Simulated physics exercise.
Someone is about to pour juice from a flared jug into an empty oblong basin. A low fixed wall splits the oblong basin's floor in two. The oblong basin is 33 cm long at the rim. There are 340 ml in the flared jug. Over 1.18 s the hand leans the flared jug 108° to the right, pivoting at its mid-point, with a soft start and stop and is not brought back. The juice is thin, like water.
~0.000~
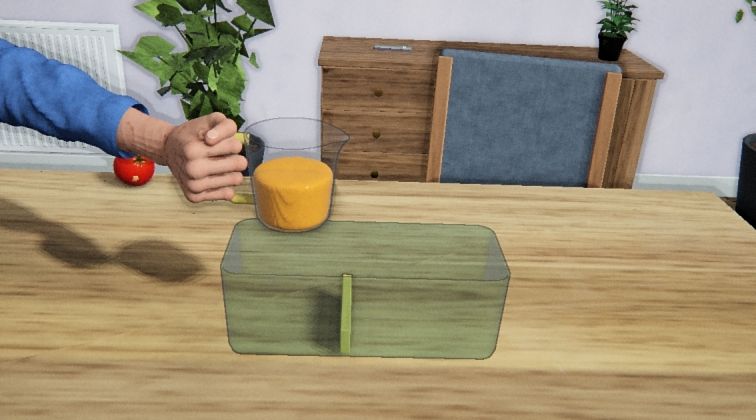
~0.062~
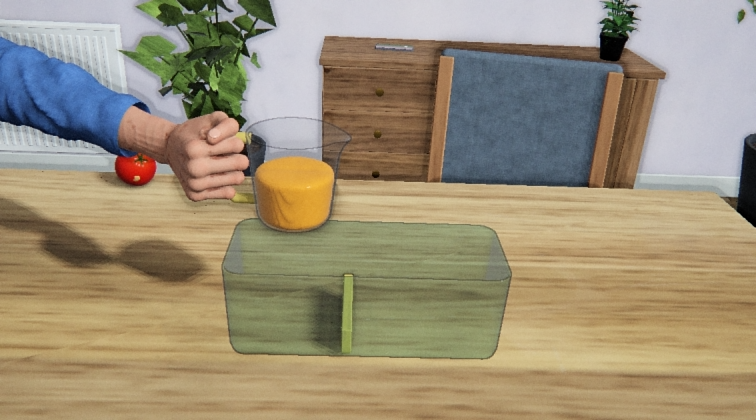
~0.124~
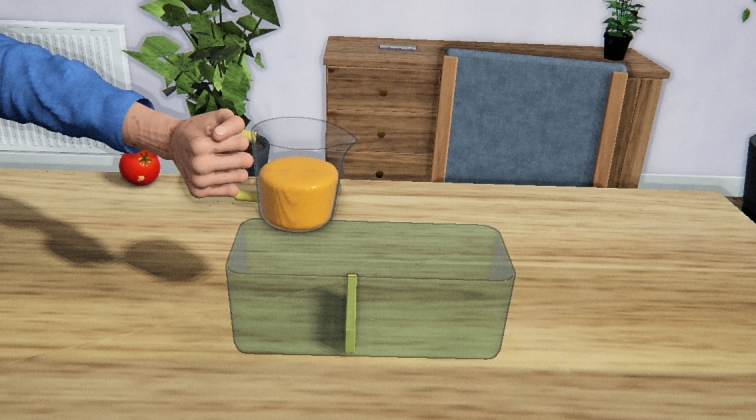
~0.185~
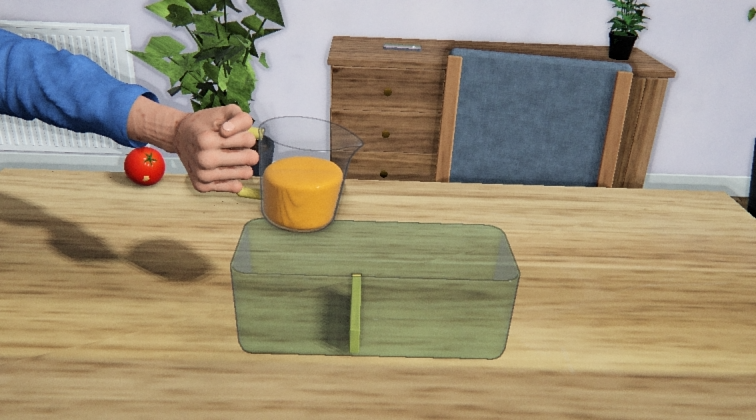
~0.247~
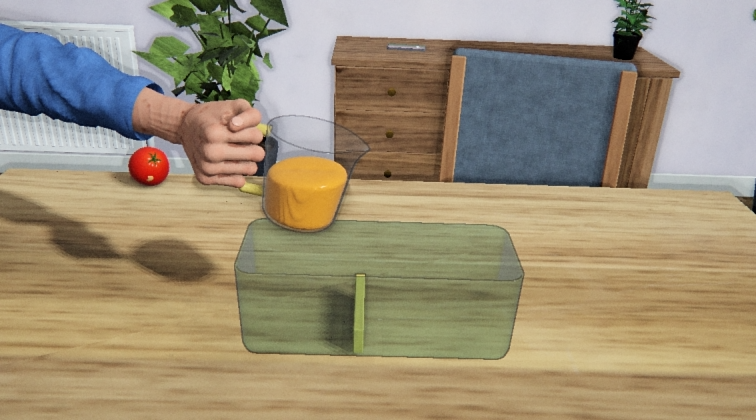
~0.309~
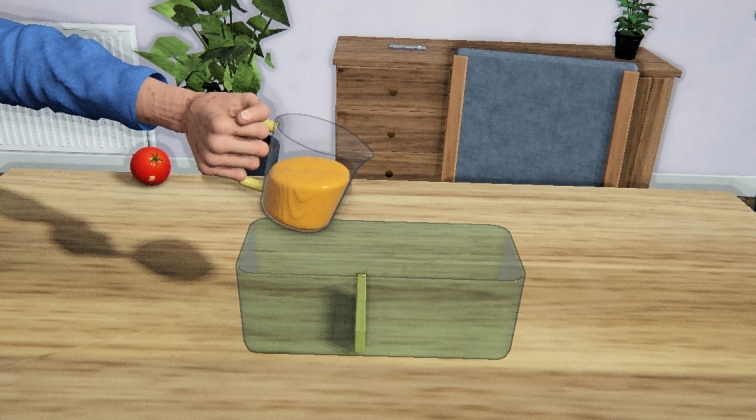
A hand slowly tilting a clear jug of orange liquid to the right above an empty, green-tinted basin on a wooden table.
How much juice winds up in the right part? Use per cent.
The far part has some 95 per cent.
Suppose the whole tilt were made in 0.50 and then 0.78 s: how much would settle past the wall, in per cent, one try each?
In turn about 95 and 95 per cent.
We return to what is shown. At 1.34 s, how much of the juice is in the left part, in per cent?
About 5 per cent.
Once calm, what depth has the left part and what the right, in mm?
Some 0 mm on the left and 14 mm on the right.
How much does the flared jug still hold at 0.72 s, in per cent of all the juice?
Near 86 in a hundred.
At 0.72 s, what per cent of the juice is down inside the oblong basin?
Some 2 per cent.
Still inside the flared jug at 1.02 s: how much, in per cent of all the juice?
Near 20 in a hundred.
By 0.72 s the tilt is 72° and 87 per cent is still to pour, 0 is left of the wall and 2 right of it.
By 1.02 s the tilt is 103° and 20 per cent is still to pour, 2 is left of the wall and 70 right of it.
By 1.34 s the tilt is 108° and 0 per cent is still to pour, 5 is left of the wall and 95 right of it.
By 1.68 s the tilt is 108° and 0 per cent is still to pour, 5 is left of the wall and 95 right of it.
At rest 5 per cent lies left of the wall, 95 right of it and 0 outside.
